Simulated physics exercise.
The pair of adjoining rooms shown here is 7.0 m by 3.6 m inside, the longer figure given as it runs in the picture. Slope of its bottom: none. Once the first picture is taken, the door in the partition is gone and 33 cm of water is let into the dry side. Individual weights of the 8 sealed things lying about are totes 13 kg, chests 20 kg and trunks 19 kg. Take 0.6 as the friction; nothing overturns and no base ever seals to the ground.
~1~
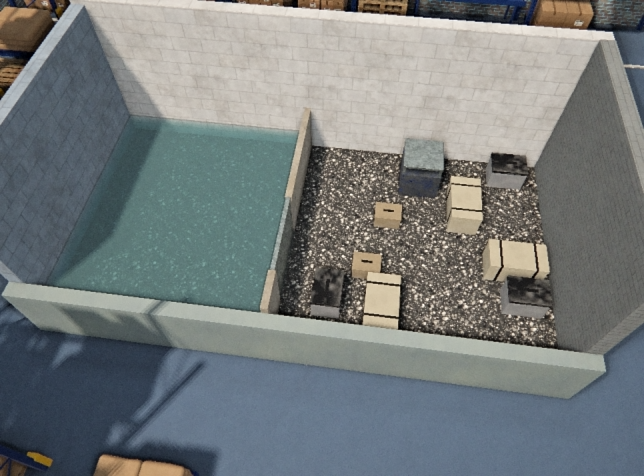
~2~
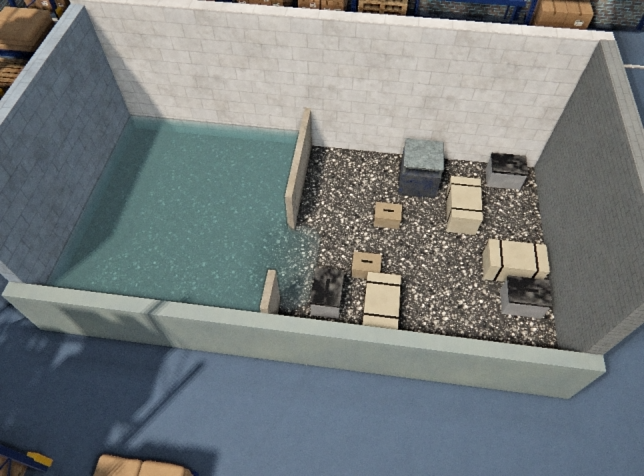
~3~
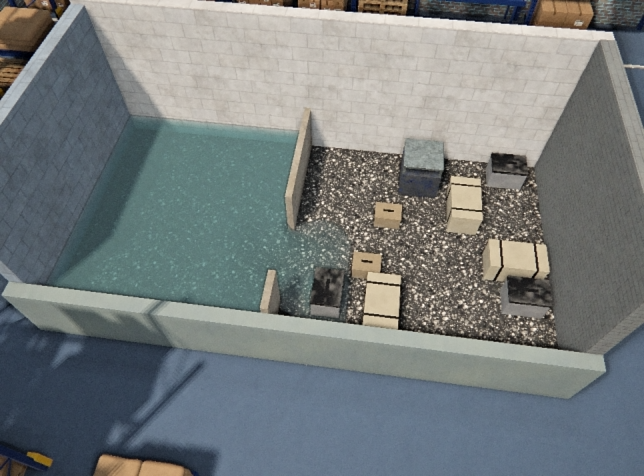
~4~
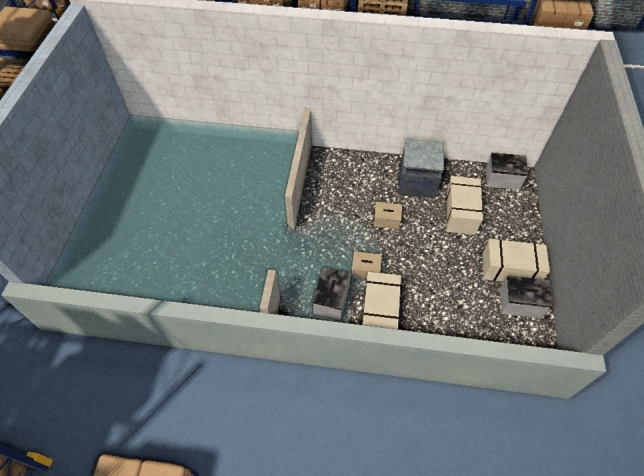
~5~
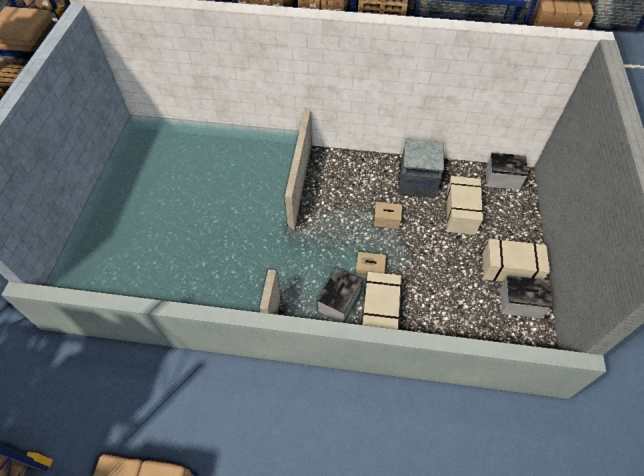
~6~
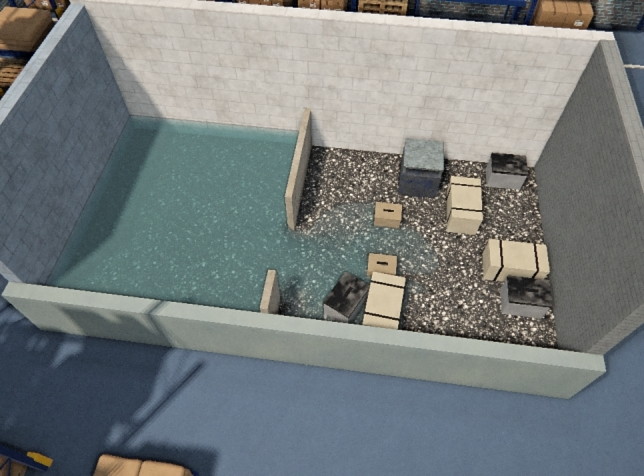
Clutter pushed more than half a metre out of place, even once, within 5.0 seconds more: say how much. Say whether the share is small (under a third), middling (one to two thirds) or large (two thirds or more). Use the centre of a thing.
Large, two thirds or more.
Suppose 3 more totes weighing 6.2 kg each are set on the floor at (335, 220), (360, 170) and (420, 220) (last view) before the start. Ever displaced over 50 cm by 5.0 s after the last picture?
Result, in sequence: Not exceeded, not exceeded, not exceeded.
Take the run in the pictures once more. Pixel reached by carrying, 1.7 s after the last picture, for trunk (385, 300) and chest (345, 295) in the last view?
Around (495, 335) and (444, 317).
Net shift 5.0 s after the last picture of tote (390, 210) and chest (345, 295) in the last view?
In that order: 30 cm, 200 cm.
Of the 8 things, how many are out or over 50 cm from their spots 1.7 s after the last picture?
At that time I count 3.
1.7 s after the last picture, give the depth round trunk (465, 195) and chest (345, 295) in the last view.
Close to 4 and 11 centimetres.
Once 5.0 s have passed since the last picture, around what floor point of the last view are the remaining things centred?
Near (467, 231).
Then, 0.4 s after the last picture 2 of 8 are over 50 cm from their spots; 0 afloat.
Then, 1.7 s after the last picture 3 of 8 are over 50 cm from their spots; 1 afloat.
Then, 3.2 s after the last picture 5 of 8 are over 50 cm from their spots; 7 afloat.
Then, 5.0 s after the last picture 7 of 8 are over 50 cm from their spots, and 7 have been at some point; 7 afloat.
